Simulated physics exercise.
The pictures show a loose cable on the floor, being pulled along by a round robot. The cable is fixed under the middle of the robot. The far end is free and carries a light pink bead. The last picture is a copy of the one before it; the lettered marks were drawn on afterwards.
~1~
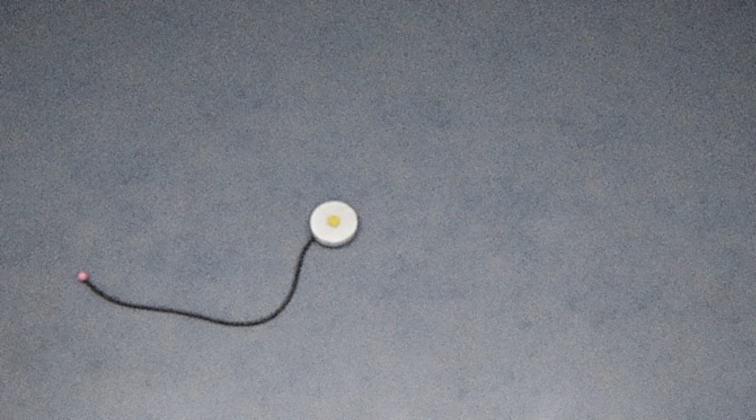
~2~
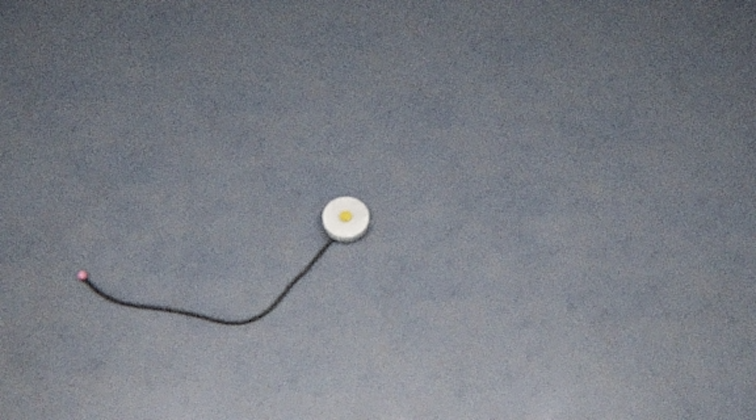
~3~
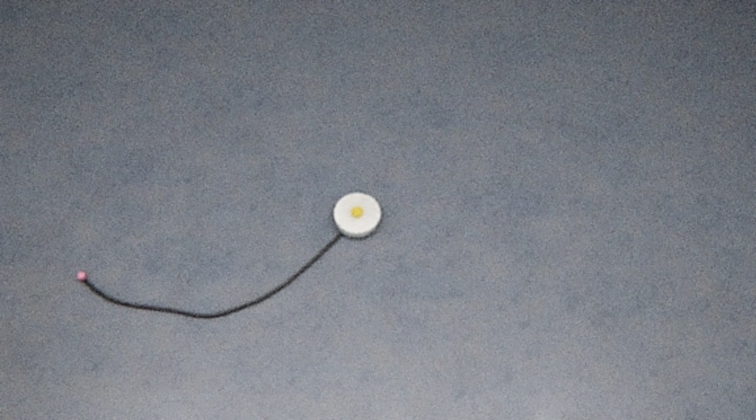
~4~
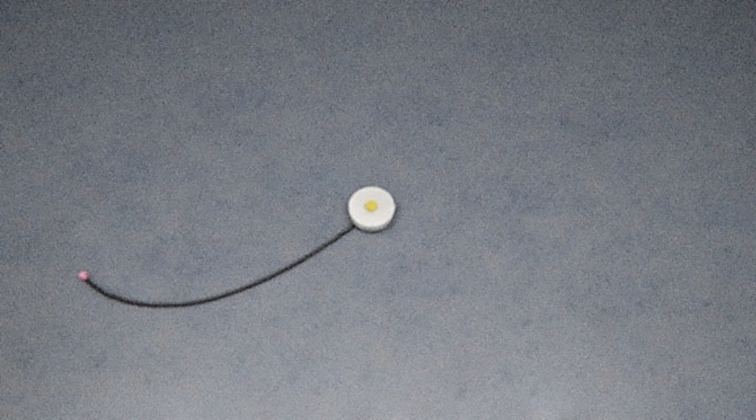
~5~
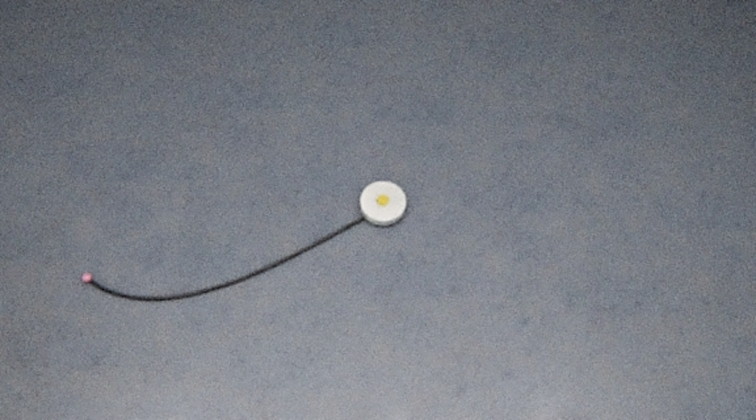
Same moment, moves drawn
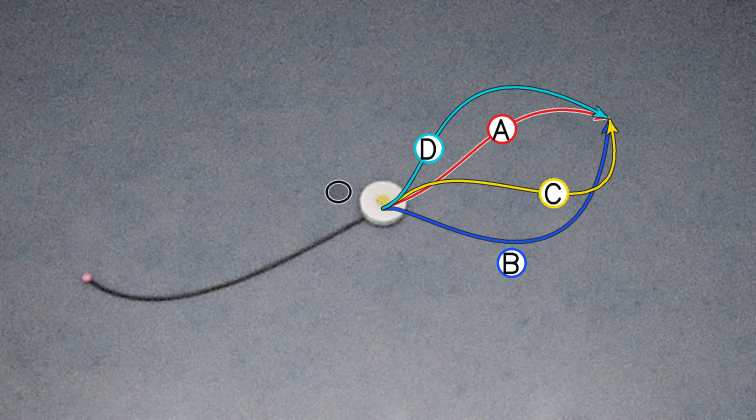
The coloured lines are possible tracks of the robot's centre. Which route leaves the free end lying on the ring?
It should follow D.
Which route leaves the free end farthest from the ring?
That is B.
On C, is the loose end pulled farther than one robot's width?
Yes.
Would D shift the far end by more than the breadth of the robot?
On that route, yes.
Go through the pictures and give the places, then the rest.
Robot (334, 225); free end (82, 276), in the first frame.
Robot (346, 220); free end (82, 276), in the second frame.
Robot (357, 216); free end (81, 276), in the third frame.
Robot (372, 210); free end (83, 276), in the fourth frame.
Robot (383, 204); free end (87, 278), in the fifth frame.
On the marked copy, A from (383, 208) via (491, 137) to (608, 119); B from (383, 208) via (545, 237) to (609, 120); C from (383, 208) via (532, 190) to (610, 121); D from (383, 208) via (468, 101) to (606, 117); the ring at (339, 192).
With D. Early on, robot (443, 123), middle of the cable (328, 211), free end (186, 275).
Further on, robot (534, 84), middle of the cable (410, 147), free end (291, 222).
At the end, robot (611, 115), middle of the cable (467, 136), free end (339, 191); the free end is on the ring.
As for the rest, A leaves the free end at (343, 210); B leaves the free end at (368, 249); C leaves the free end at (356, 227).
